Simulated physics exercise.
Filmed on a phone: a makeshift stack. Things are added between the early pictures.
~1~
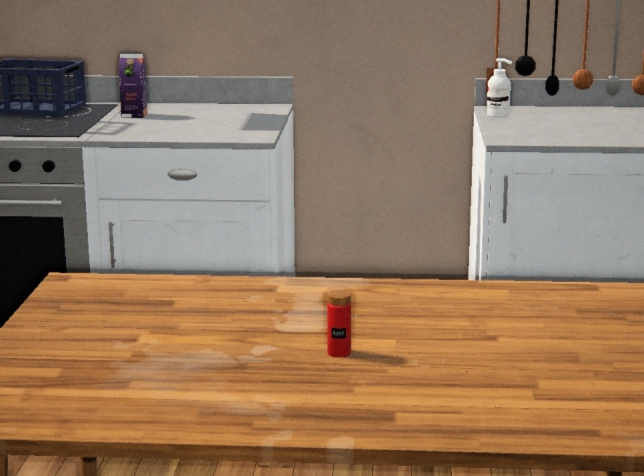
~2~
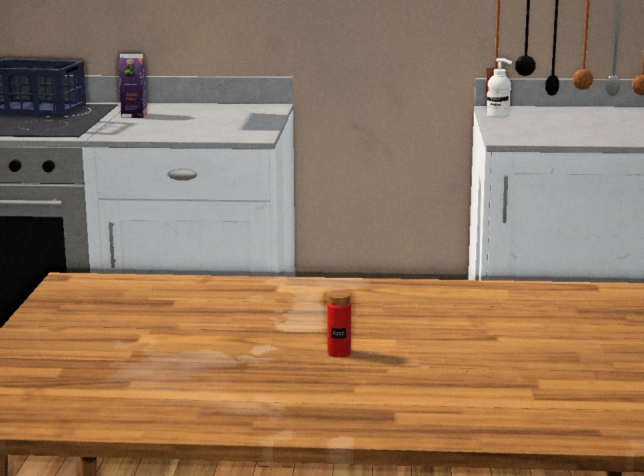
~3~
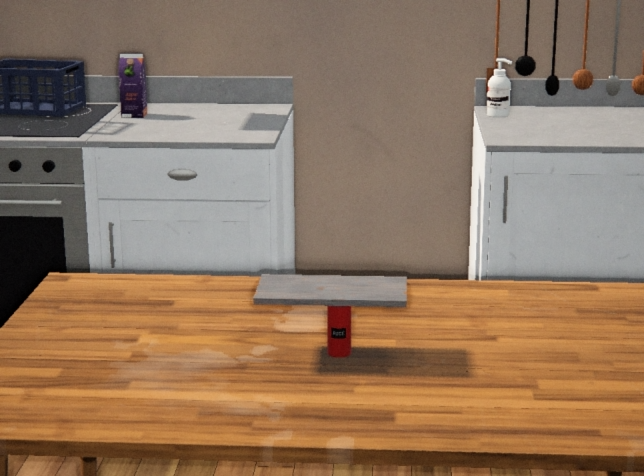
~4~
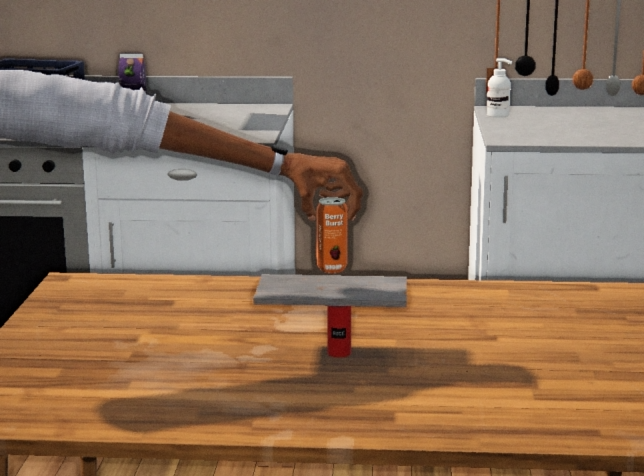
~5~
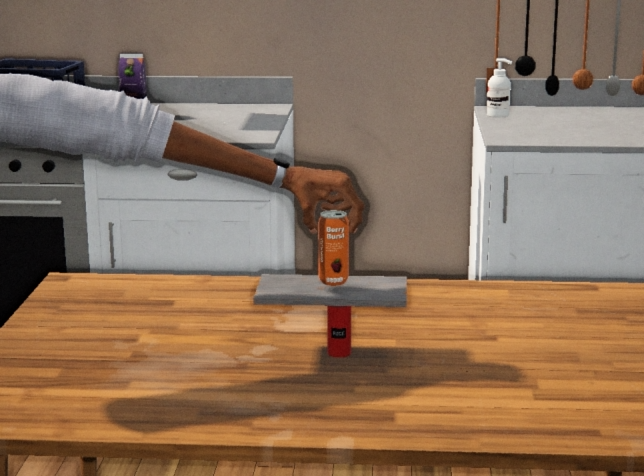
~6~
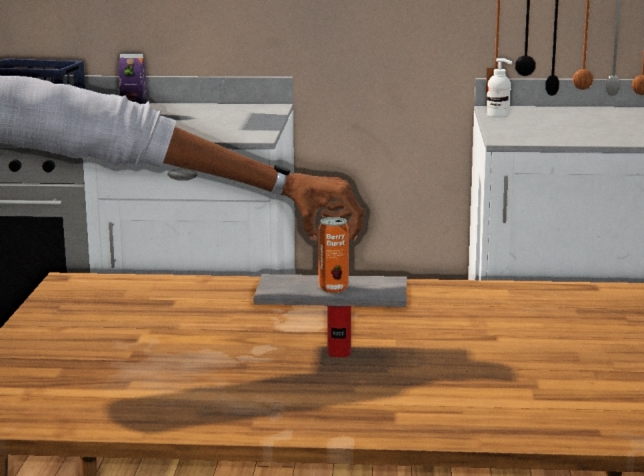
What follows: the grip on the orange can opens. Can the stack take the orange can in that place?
As it turns out, it holds.
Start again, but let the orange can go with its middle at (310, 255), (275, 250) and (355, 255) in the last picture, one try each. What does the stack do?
In the first case it gives way; in the second case it gives way; in the third case it keeps its balance.
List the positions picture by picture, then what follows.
In the first picture, the last thing is not in view yet.
In the second picture, the last thing is not in view yet.
In the third picture, the last thing is not in view yet; grey board (332, 290).
The fourth picture shows coming down; orange can (332, 236); grey board (332, 290).
The fifth picture shows coming down; orange can (334, 248); grey board (332, 290).
The sixth picture shows set down, still held; orange can (334, 256); grey board (332, 290).
Then, 0.20 s later than the last frame, all is still.
Then, 0.50 s later than the last frame, orange can resting near (334, 256).
When it is over, all 3 as before. End places, in pixels of the last picture, orange can near (334, 256). The stack stays up.
